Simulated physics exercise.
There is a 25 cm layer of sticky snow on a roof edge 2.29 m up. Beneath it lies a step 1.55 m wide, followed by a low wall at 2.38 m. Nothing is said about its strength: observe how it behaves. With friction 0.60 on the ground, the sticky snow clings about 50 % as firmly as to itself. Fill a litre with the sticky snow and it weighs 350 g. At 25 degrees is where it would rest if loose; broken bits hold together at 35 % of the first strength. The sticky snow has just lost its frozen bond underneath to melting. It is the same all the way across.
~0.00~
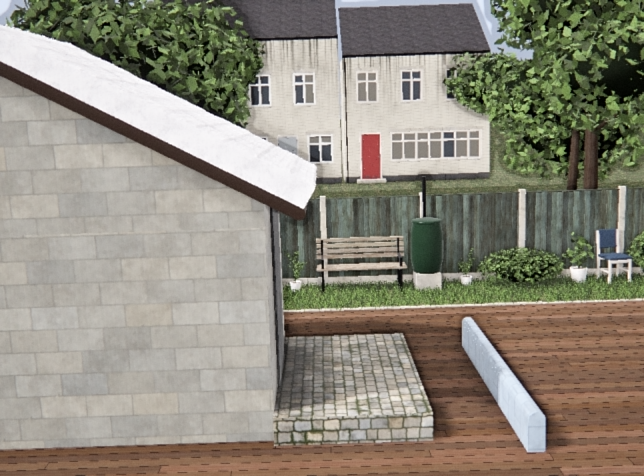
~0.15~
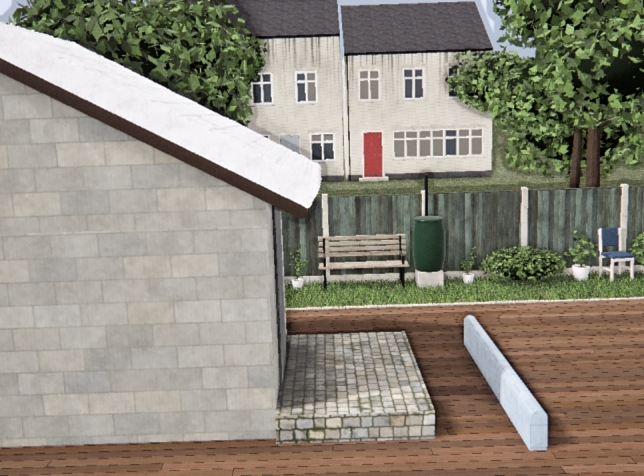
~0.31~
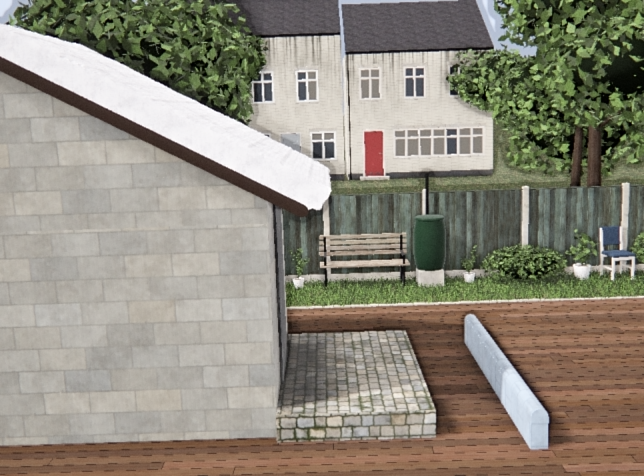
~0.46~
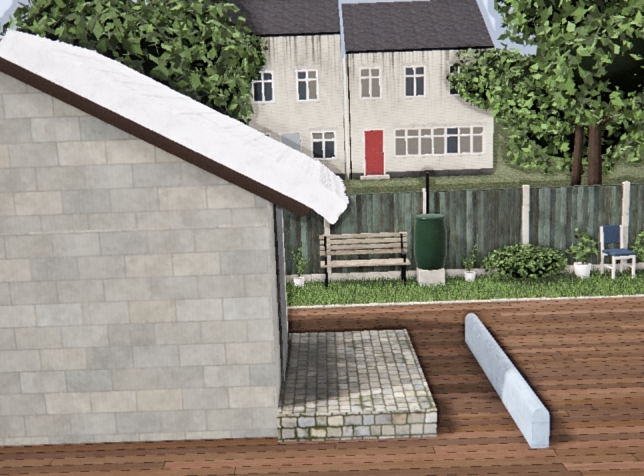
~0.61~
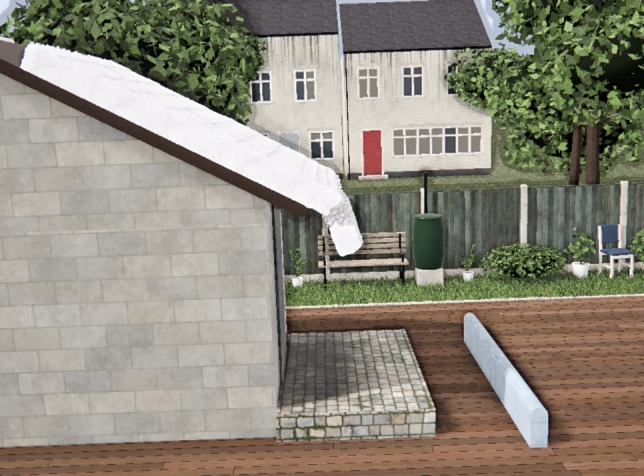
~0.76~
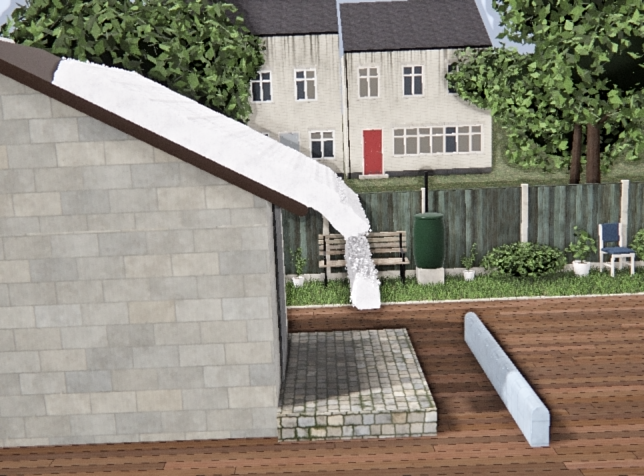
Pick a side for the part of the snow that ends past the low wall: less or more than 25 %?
More, by my estimate.
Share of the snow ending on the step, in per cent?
Estimate: Around 12 %.
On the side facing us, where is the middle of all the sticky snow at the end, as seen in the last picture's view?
Estimated pixel: (534, 411).
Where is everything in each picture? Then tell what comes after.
In the first picture, foremost bit of the sticky snow at (313, 190), 1 % of it past the eaves, in one piece.
In the second picture, foremost bit of the sticky snow at (319, 189), its middle shifted 3.2 cm, 2 % of it past the eaves, in one piece.
In the third picture, foremost bit of the sticky snow at (329, 193), its middle shifted 13 cm, 5 % of it past the eaves, in one piece.
In the fourth picture, foremost bit of the sticky snow at (345, 209), its middle shifted 30 cm, 10 % of it past the eaves, cracking.
In the fifth picture, foremost bit of the sticky snow at (362, 248), its middle shifted 54 cm, 17 % of it past the eaves, cracking.
In the sixth picture, foremost bit of the sticky snow at (380, 294), its middle shifted 86 cm, 26 % of it past the eaves, cracking.
After 1.17 s, 61 % is still on the roof and 0 % is past the low wall.
After 1.64 s, 3 % is still on the roof and 0 % is past the low wall.
After 2.12 s, none is still on the roof and 30 % is past the low wall.
After 2.60 s, none is still on the roof and 31 % is past the low wall.
After 3.10 s, none is still on the roof and 31 % is past the low wall.
